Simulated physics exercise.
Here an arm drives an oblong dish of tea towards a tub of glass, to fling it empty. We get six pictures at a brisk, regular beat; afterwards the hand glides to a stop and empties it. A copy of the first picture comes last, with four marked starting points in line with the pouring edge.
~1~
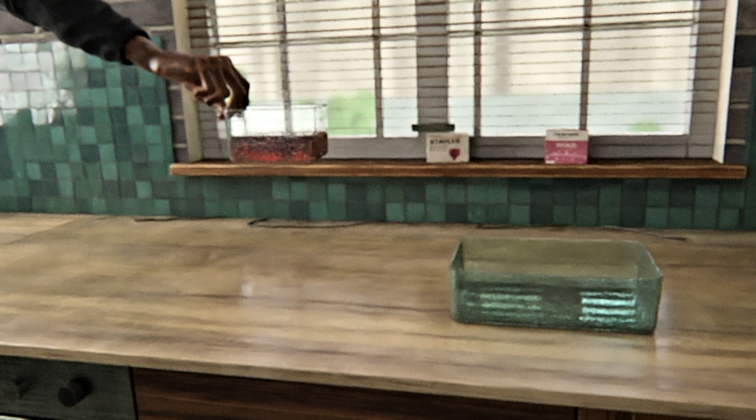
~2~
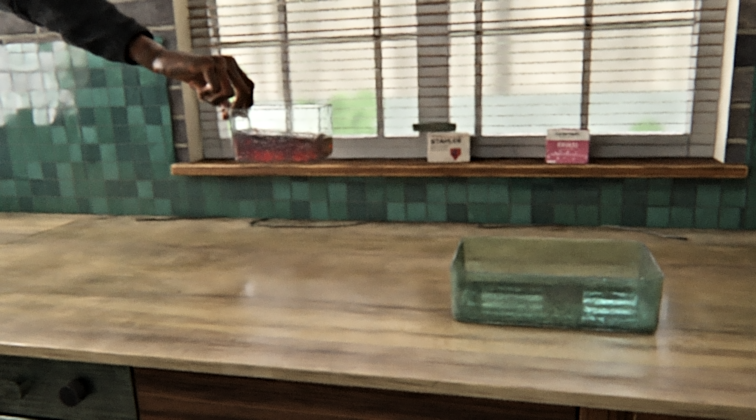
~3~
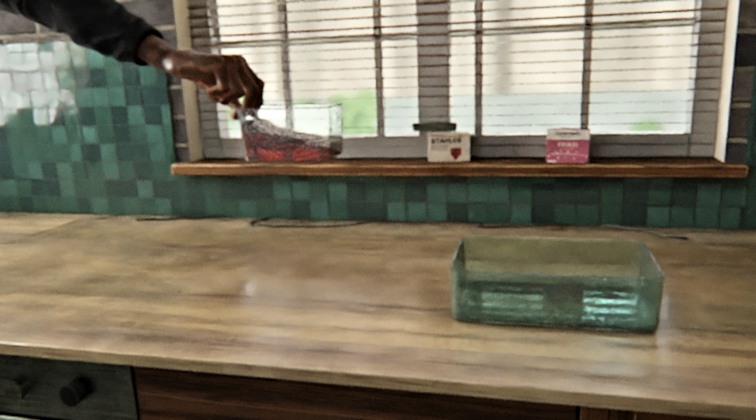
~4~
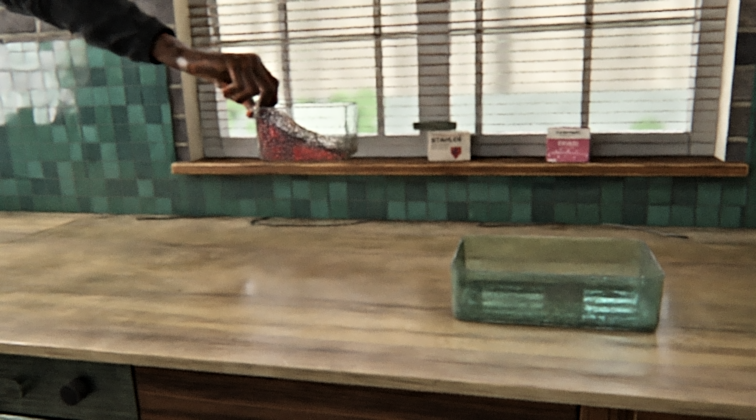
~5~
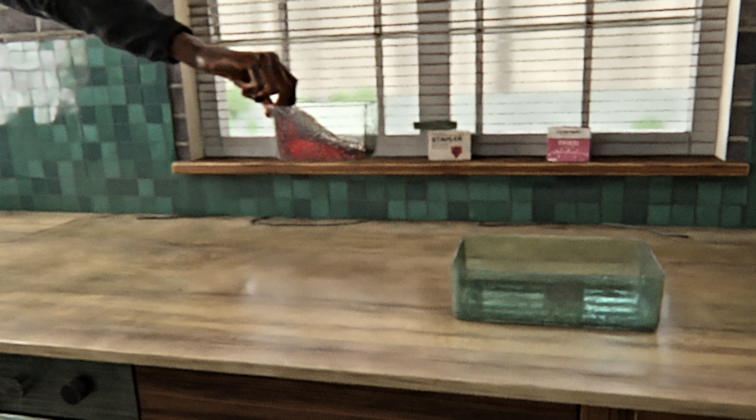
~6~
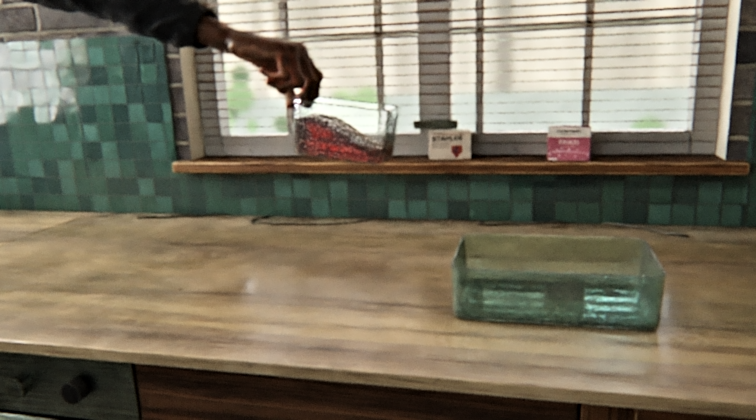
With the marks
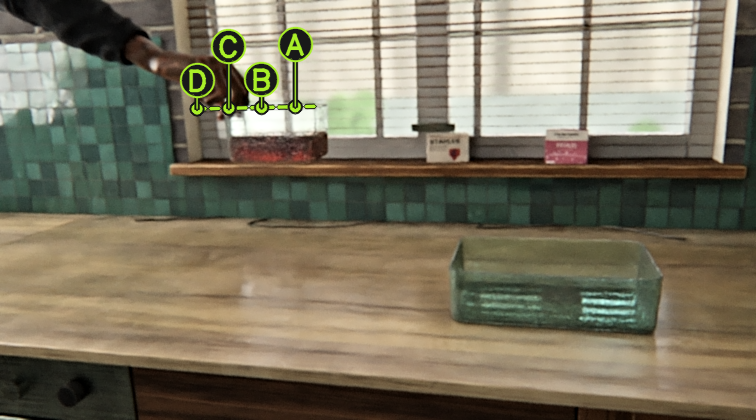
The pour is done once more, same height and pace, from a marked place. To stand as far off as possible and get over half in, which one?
It is A.
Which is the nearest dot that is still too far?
The answer is B.
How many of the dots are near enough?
One of the four.
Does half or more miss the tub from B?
Yes, it does.
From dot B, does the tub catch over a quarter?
Yes, it does.
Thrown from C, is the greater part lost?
Yes.
In lime, A at (295, 106); B at (261, 107); C at (228, 108); D at (197, 108).
With A, about 61 % lands in the tub, 28 % falls short and 11 % goes beside or beyond.
With B, about 36 % lands in the tub, 57 % falls short and 7 % goes beside or beyond.
With C, about 15 % lands in the tub, 81 % falls short and 4 % goes beside or beyond.
With D, about 0 % lands in the tub, 99 % falls short.
